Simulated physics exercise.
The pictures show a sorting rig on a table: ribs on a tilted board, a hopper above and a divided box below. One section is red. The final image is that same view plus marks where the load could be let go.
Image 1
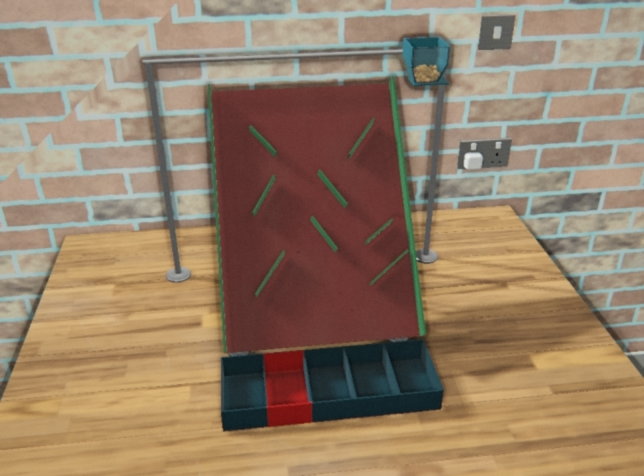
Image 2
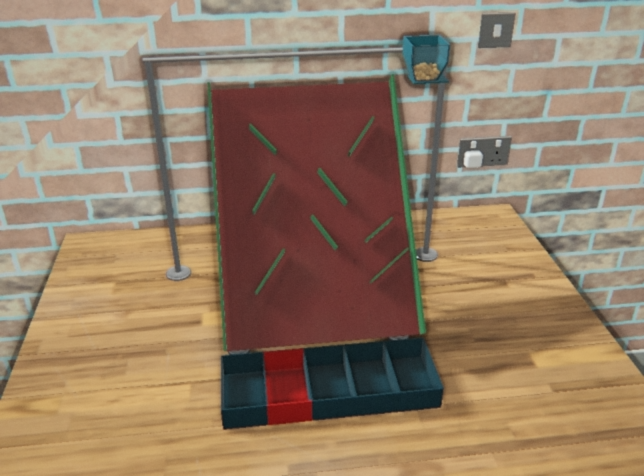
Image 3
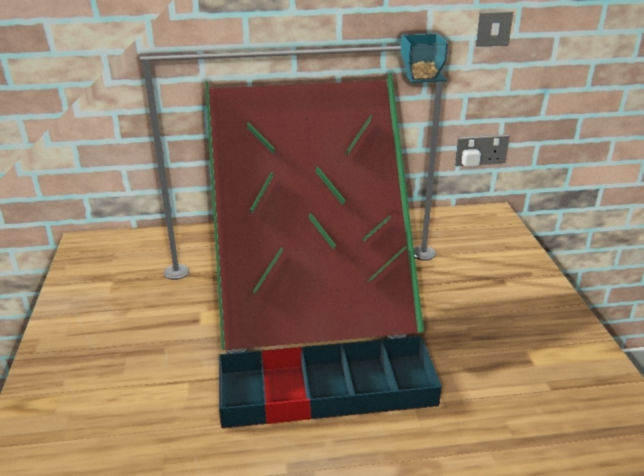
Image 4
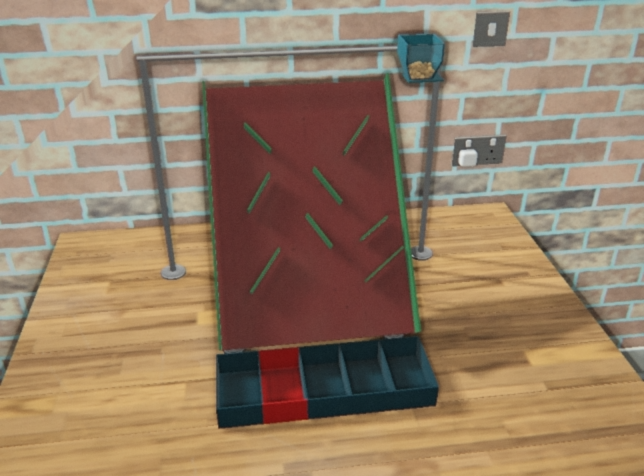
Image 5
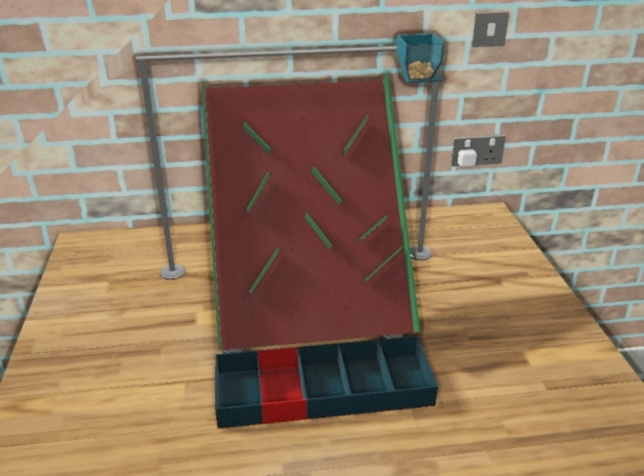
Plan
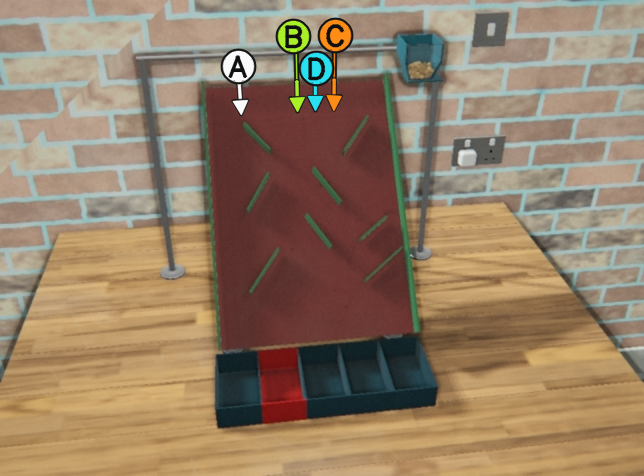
The view shifts very slightly while the ribbed red board, hopper and divided box stay still.
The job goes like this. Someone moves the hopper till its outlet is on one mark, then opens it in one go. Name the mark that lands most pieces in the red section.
I would pick mark B.
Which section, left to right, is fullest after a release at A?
The first.
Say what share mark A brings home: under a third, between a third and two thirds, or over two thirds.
It is under a third.
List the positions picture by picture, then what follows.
The first picture shows hopper near (424, 71), dried chickpeas, door shut.
The second picture shows ribs (250, 124) to (276, 150), (350, 152) to (374, 117), (253, 211) to (274, 174).
The third picture shows ribs (317, 167) to (345, 201), (310, 213) to (335, 246), (365, 238) to (390, 216).
The fourth picture shows ribs (251, 292) to (279, 248), (367, 280) to (403, 247).
The fifth picture shows red section near (284, 410), number 2 of 5 from the left.
On the marked copy, mark A meets the board at (241, 109); mark B meets the board at (297, 106); mark C meets the board at (333, 104); mark D meets the board at (315, 105).
For mark A, none at all in the red section, all but a few in other sections.
For mark B, close to a third in the red section, close to half in other sections, only a few outside the box.
For mark C, only a few in the red section, all but a few in other sections.
For mark D, a small share in the red section, the bulk in other sections, a small share outside the box.
